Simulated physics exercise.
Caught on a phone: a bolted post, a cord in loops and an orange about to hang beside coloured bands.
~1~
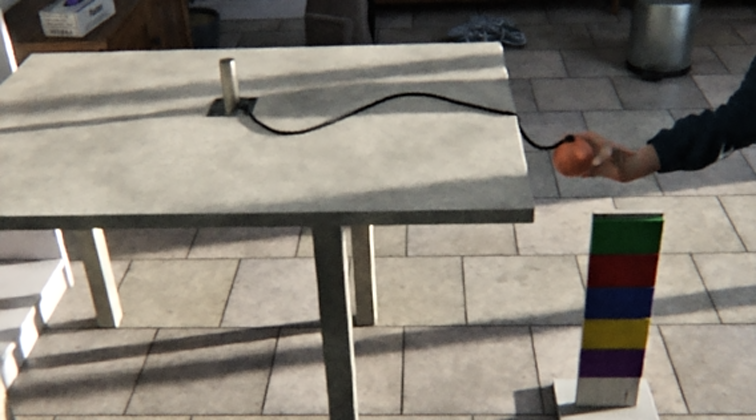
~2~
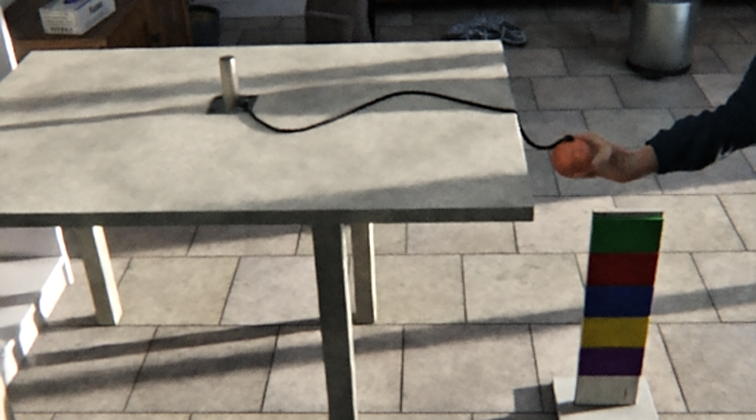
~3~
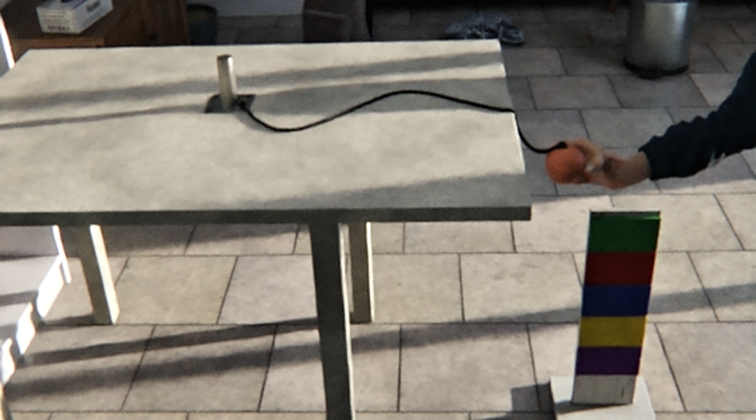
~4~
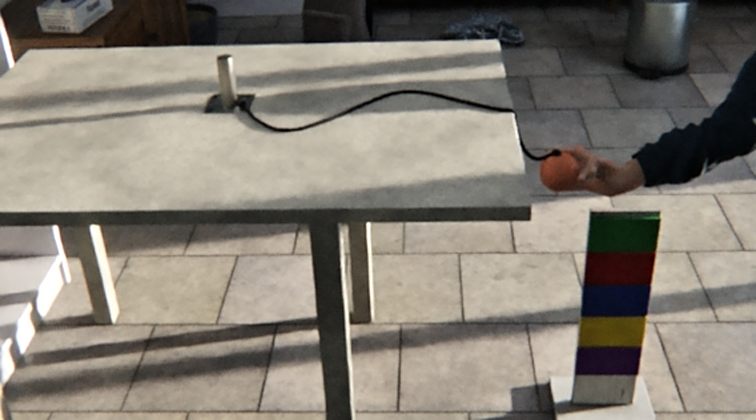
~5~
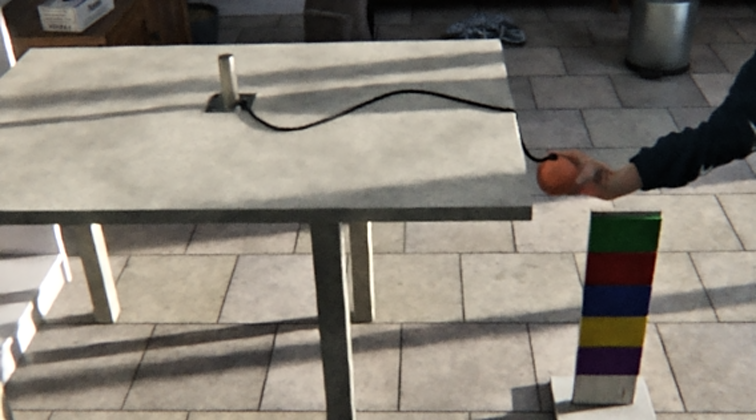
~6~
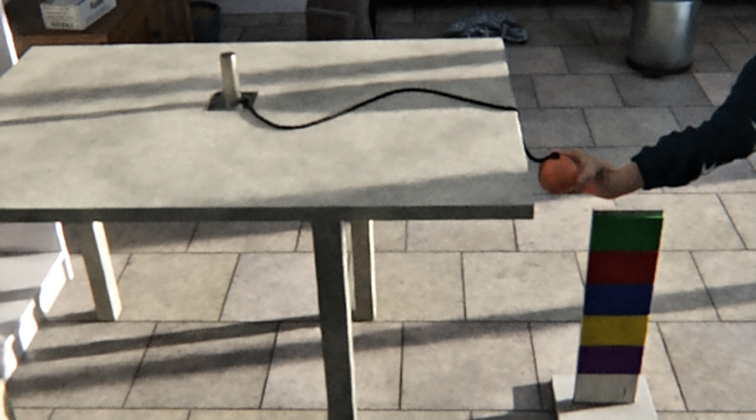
In the video, a hand holds an orange ball-like object attached to a dark cord lying across a table, above and beside a stand with coloured bands, and moves it slightly left and down before keeping it nearly still.
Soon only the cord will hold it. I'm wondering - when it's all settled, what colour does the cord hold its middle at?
It's at red.
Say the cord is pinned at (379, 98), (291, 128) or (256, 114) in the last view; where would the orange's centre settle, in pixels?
In order of the tries: About (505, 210), then (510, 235), then (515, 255).
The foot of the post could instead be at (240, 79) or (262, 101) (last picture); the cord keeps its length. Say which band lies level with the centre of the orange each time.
First case: Red. Second case: Blue.
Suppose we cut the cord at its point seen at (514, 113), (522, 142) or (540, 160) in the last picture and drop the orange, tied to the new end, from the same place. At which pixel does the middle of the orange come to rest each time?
First (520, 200), then (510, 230), then (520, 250).
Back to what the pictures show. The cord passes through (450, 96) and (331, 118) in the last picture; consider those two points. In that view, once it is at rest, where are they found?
In that view they sit near (517, 118) and near (372, 106).
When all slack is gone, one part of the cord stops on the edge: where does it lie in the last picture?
About (450, 96).
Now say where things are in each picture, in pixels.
The first frame shows orange (573, 158); green (627, 238); red (623, 272); blue (620, 304); yellow (616, 335); purple (612, 364).
The second frame shows orange (572, 158); cord through (256, 117) (314, 127) (377, 101) (444, 97) (512, 113).
The third frame shows orange (565, 165).
The fourth frame shows orange (559, 173); cord through (253, 116) (312, 126) (375, 100) (441, 96) (510, 112).
The fifth frame shows orange (556, 177).
The sixth frame shows orange (558, 175); cord through (256, 114) (314, 124) (378, 98) (444, 94) (513, 111).
Early on, orange near (489, 260); level with red.
Midway, orange near (530, 267); level with red.
Finally, orange near (517, 266); level with red. Its centre hangs level with the red band.
